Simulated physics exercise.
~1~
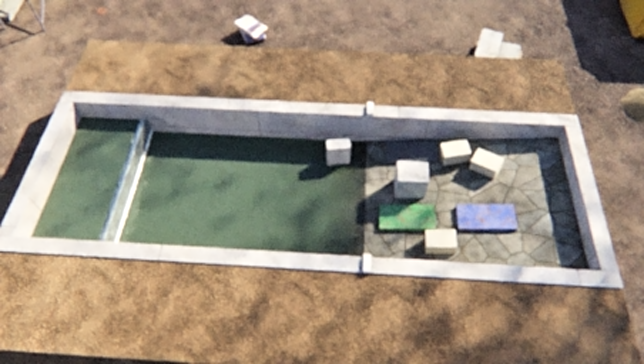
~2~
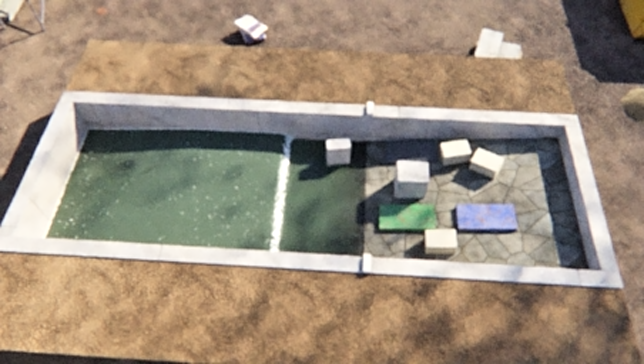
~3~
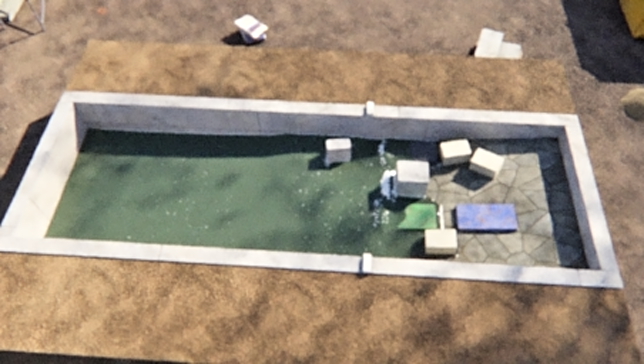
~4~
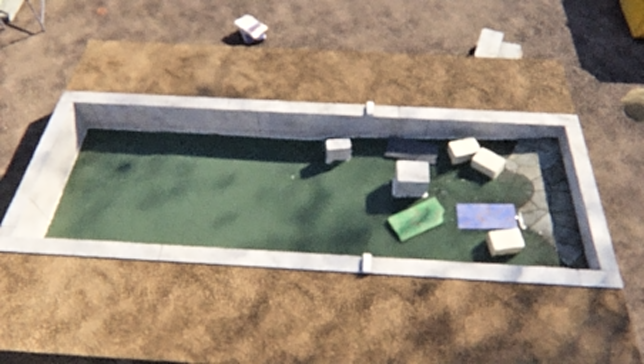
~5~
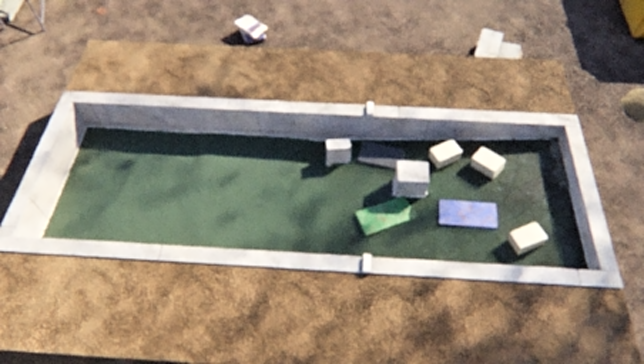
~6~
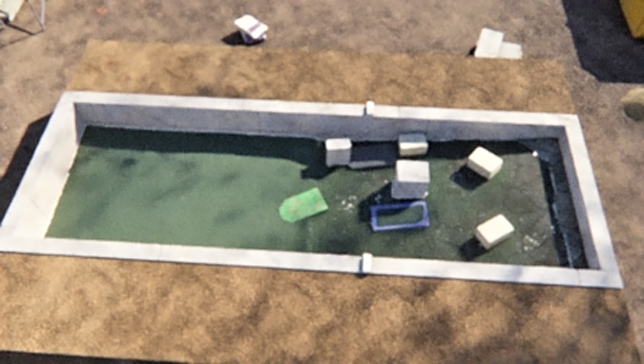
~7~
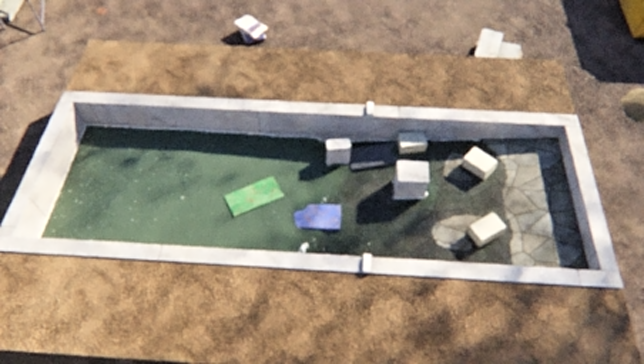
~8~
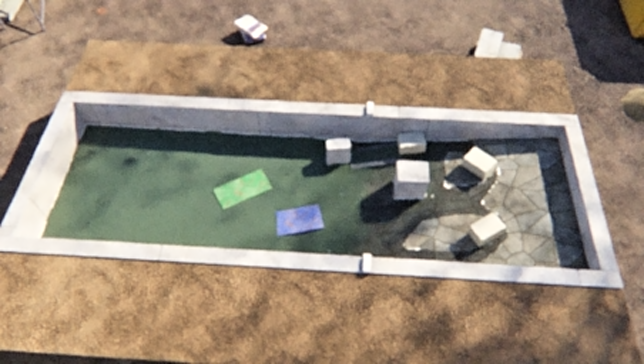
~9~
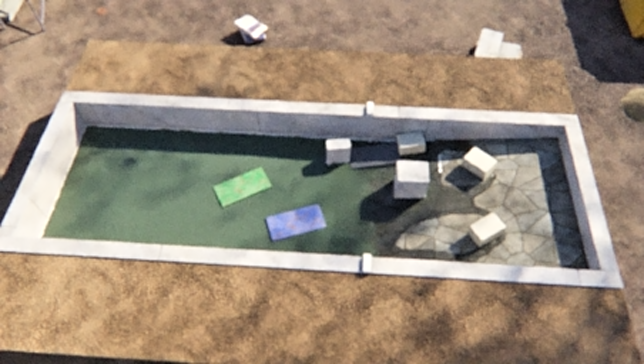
A long walled basin of green water sent a wave rushing right over its dry stone end, pushing some pale blocks about, then drained back left, carrying the green and blue slabs past the white marks and leaving both floating in the water.
